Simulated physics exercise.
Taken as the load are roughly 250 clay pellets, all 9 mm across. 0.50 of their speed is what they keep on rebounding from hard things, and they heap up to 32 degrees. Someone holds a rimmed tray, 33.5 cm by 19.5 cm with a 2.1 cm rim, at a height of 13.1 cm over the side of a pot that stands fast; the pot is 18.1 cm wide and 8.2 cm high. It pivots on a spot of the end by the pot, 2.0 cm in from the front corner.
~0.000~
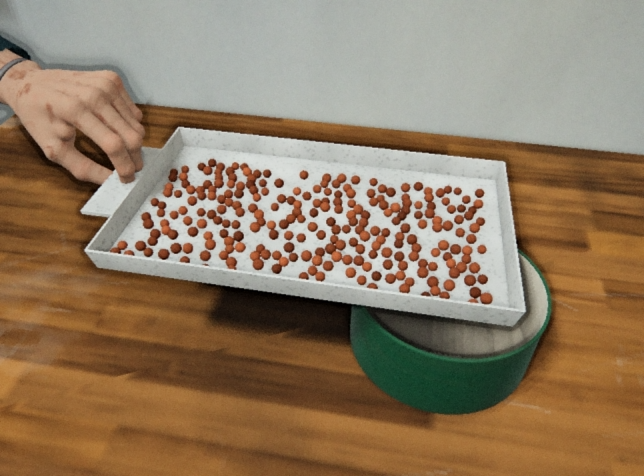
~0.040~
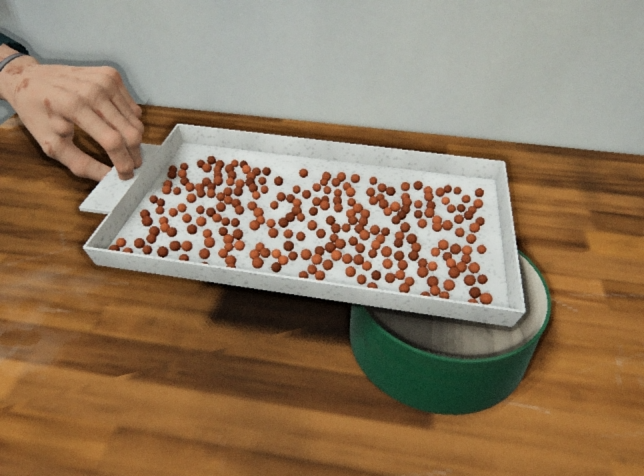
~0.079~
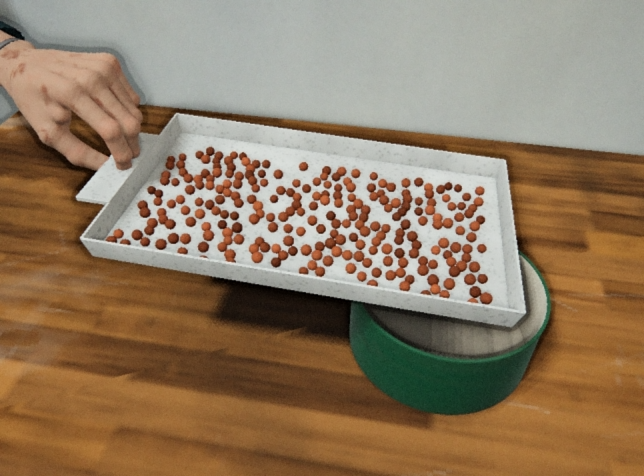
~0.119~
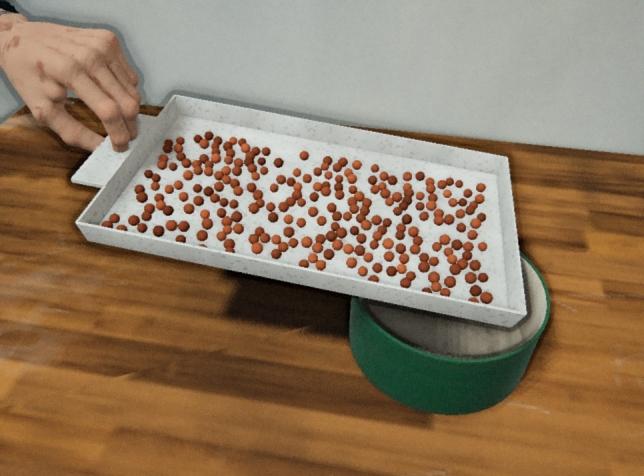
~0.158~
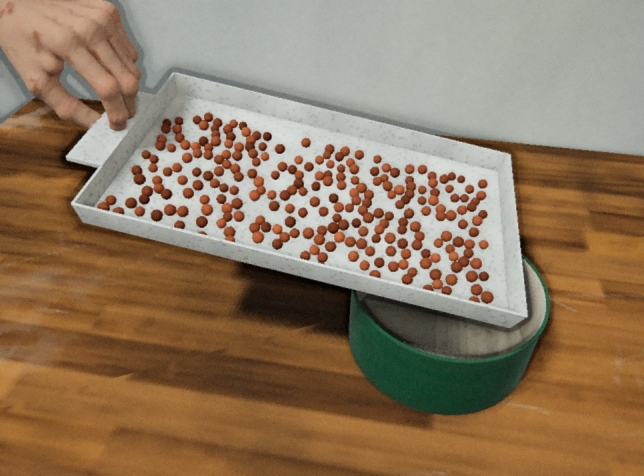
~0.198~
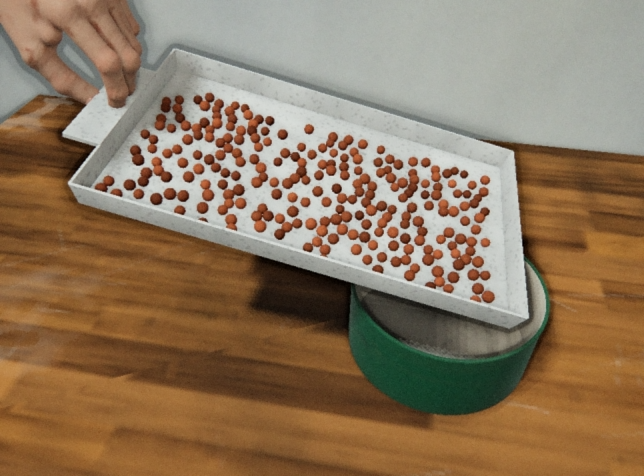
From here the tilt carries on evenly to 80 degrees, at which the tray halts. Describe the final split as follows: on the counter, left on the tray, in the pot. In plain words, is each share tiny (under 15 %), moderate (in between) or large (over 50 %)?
In order: Counter: The greater amount, tray: A sizeable amount, pot: A minor amount.
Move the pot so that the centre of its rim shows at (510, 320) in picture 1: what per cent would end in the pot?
The share would be some 55 per cent.
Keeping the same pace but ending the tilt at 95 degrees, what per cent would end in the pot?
You'd end up with some 0 % in the pot.
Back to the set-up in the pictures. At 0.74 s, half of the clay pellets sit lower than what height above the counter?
The halfway mark sits at about 18 cm.
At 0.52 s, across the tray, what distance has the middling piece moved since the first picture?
It has moved some 6 cm from its start.
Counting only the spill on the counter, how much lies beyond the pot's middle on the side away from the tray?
About 100 per cent.
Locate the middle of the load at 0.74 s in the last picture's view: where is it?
Expected load position: Near (523, 246).
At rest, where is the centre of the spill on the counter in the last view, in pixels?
Centre of spill: Around pixel (594, 462).
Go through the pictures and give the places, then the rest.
The first picture shows tray tilt 0 degrees, front corners at (92, 248) and (519, 307); middle of the pieces at (313, 227); pot at (450, 282).
The second picture shows tray tilt 1 degrees, front corners at (90, 245) and (519, 307); middle of the pieces at (312, 226).
The third picture shows tray tilt 3 degrees, front corners at (87, 236) and (519, 308); middle of the pieces at (312, 221).
The fourth picture shows tray tilt 6 degrees, front corners at (83, 220) and (520, 309), lowest corner right front; middle of the pieces at (313, 212).
The fifth picture shows tray tilt 10 degrees, front corners at (79, 201) and (521, 311), lowest corner right front; middle of the pieces at (315, 202).
The sixth picture shows tray tilt 14 degrees, front corners at (76, 182) and (523, 313), lowest corner right front; middle of the pieces at (318, 192); pot at (448, 282). Its pace works out near 100 degrees a second.
After 0.52 s, tilt 46 degrees; the tray holds 100 %, the pot 0 %.
Then, at 0.74 s, tilt 68 degrees; the tray holds 100 %, the pot 0 %.
Then, at 1.06 s, tilt 80 degrees; the tray holds 55 %, the pot 0 %.
At rest (2.1 s), counter 60 %, tray 40 %, pot 0 %.
